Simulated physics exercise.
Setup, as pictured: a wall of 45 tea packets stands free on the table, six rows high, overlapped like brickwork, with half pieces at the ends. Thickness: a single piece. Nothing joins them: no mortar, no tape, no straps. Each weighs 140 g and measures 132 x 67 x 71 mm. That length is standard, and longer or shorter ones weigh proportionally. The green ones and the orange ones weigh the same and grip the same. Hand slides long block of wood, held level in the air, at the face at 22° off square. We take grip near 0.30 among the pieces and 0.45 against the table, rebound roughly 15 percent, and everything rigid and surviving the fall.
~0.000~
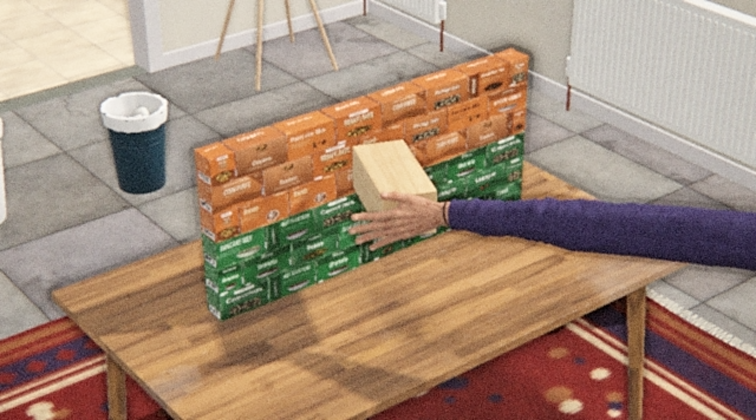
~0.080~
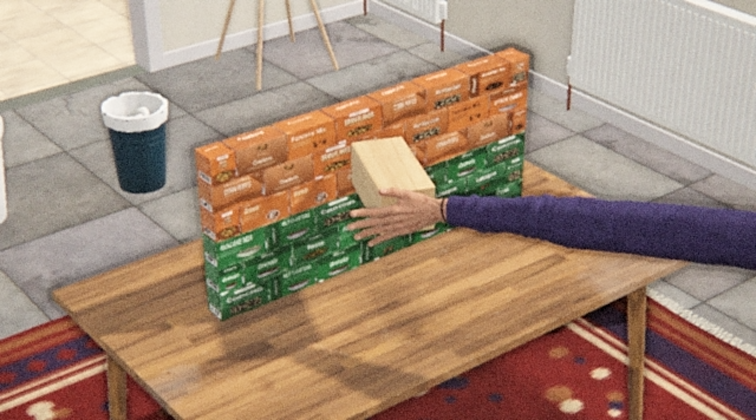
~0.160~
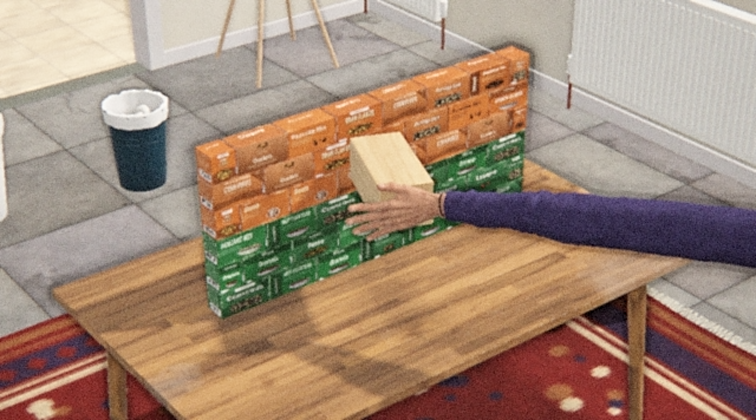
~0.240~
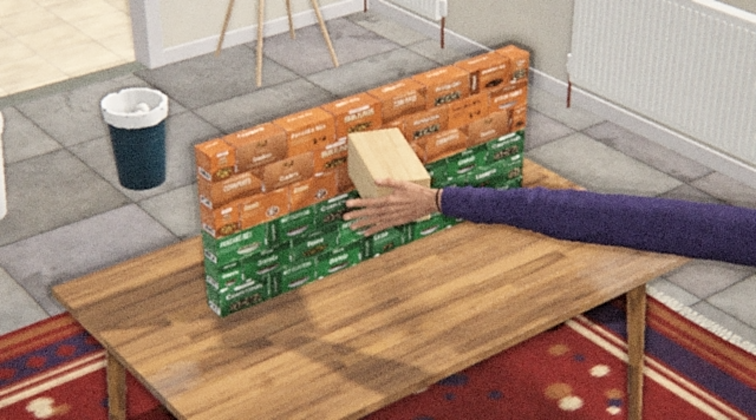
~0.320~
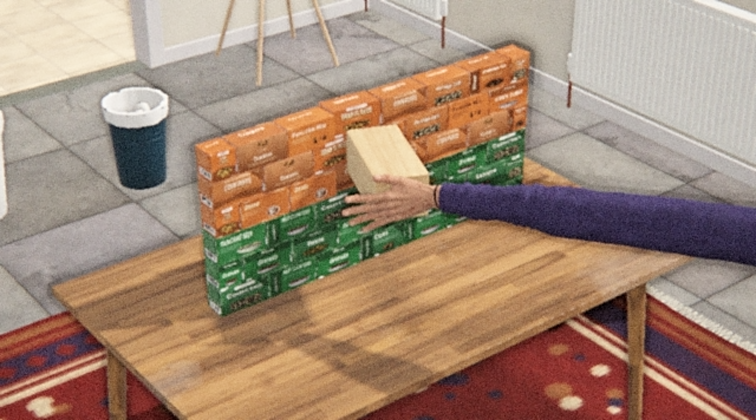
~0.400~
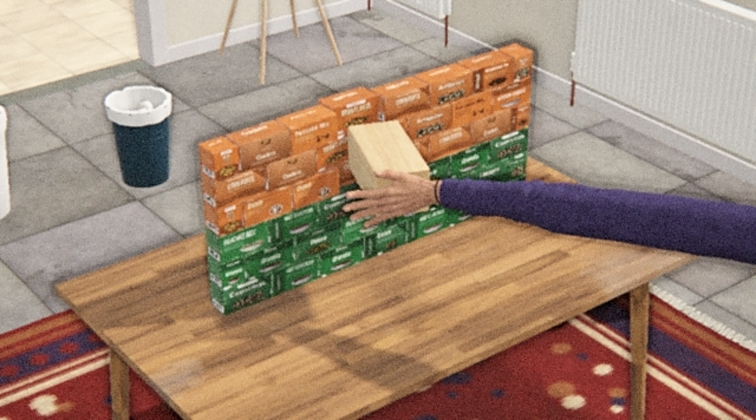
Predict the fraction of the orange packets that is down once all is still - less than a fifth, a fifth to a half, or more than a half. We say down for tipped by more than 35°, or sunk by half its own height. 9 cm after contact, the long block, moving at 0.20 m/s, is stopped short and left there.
The fraction is a fifth to a half.
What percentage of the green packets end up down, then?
Taking the green group, 0 in a hundred end up down.
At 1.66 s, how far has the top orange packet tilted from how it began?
Something like 0°, more or less.
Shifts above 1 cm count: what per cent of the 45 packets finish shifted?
Answer: 20 %.
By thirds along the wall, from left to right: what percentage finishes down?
The left third ends at 10 per cent, the middle at 50 per cent and the right at 10 per cent.
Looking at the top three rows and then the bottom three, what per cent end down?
I'd put the top at 40 per cent and the bottom at 0 per cent.
Around 0.88 s, none of the 23 orange packets down (0 of 45 in all colours); top orange packet unmoved.
Around 1.14 s, 9 of the 23 orange packets down (10 of 45 in all colours); top orange packet unmoved.
Finally (2.1 s), 9 of the 23 orange packets down (10 of 45 in all colours); top orange packet unmoved; top green packet unmoved. That is 39 per cent. Seen by the last camera, middles, top orange packet near (219, 159), top green packet near (332, 202).
